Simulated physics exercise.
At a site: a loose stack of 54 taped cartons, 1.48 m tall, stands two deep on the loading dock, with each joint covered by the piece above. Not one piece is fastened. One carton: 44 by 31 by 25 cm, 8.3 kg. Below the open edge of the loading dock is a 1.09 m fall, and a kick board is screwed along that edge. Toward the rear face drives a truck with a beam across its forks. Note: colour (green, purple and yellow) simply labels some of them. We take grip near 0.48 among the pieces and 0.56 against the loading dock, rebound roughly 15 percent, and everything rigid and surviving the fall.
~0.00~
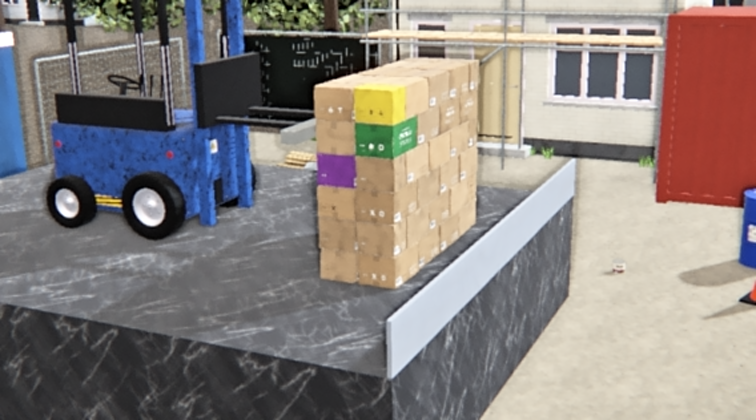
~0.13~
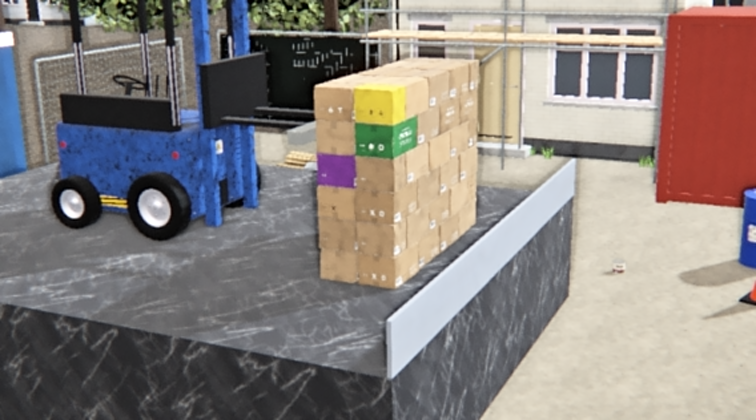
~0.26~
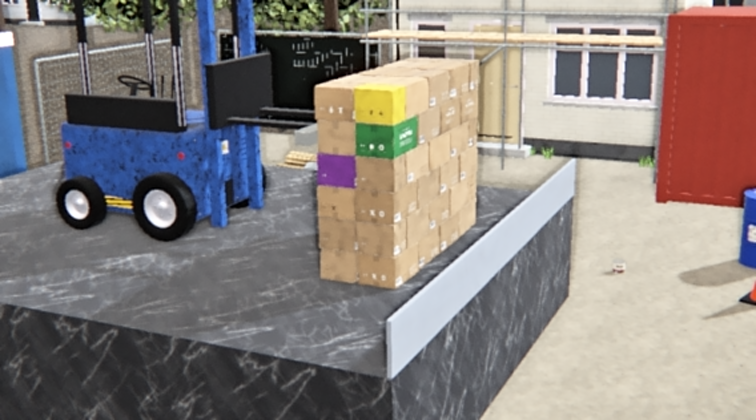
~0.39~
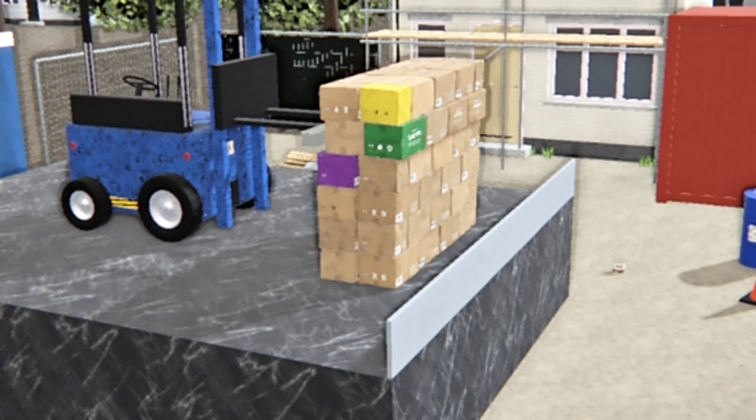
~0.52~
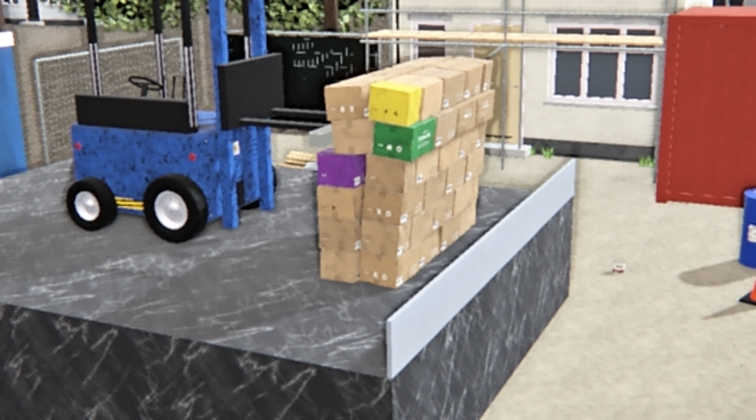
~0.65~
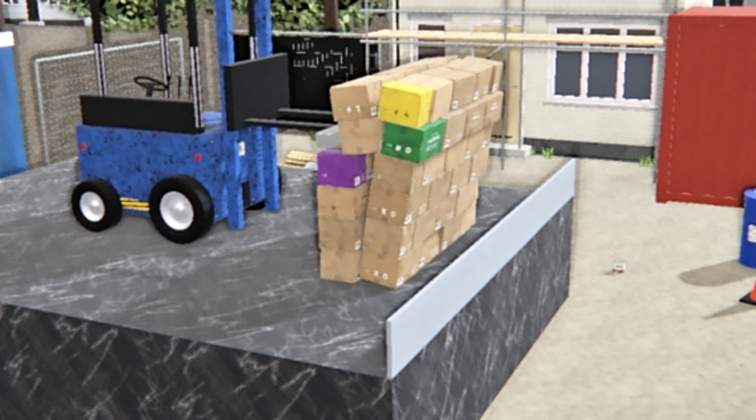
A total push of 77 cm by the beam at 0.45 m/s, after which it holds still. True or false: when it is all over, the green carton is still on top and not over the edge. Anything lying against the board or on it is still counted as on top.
False.
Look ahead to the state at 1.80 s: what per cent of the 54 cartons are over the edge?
By then, 25 per cent.
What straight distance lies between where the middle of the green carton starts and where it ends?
Start and end lie near 275 cm apart.
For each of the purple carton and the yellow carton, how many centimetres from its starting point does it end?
Well, the purple finishes about 0 cm from where it began, while the yellow finishes about 310 cm from its start.
By 1.00 s, none of the 54 cartons over the edge, 34 disturbed; green carton tilted 20°; yellow carton tilted 20°.
By 1.34 s, none of the 54 cartons over the edge, 34 disturbed; green carton tilted 43°, 23 cm lower; yellow carton tilted 43°, 25 cm lower.
By 1.80 s, 14 of the 54 cartons over the edge; green carton on its side; yellow carton on its side.
By 2.52 s, 20 of the 54 cartons over the edge; green carton on its side; yellow carton on its side.
When it is over (3.0 s), 23 of the 54 cartons over the edge; green carton on its side; yellow carton on its side; purple carton unmoved.
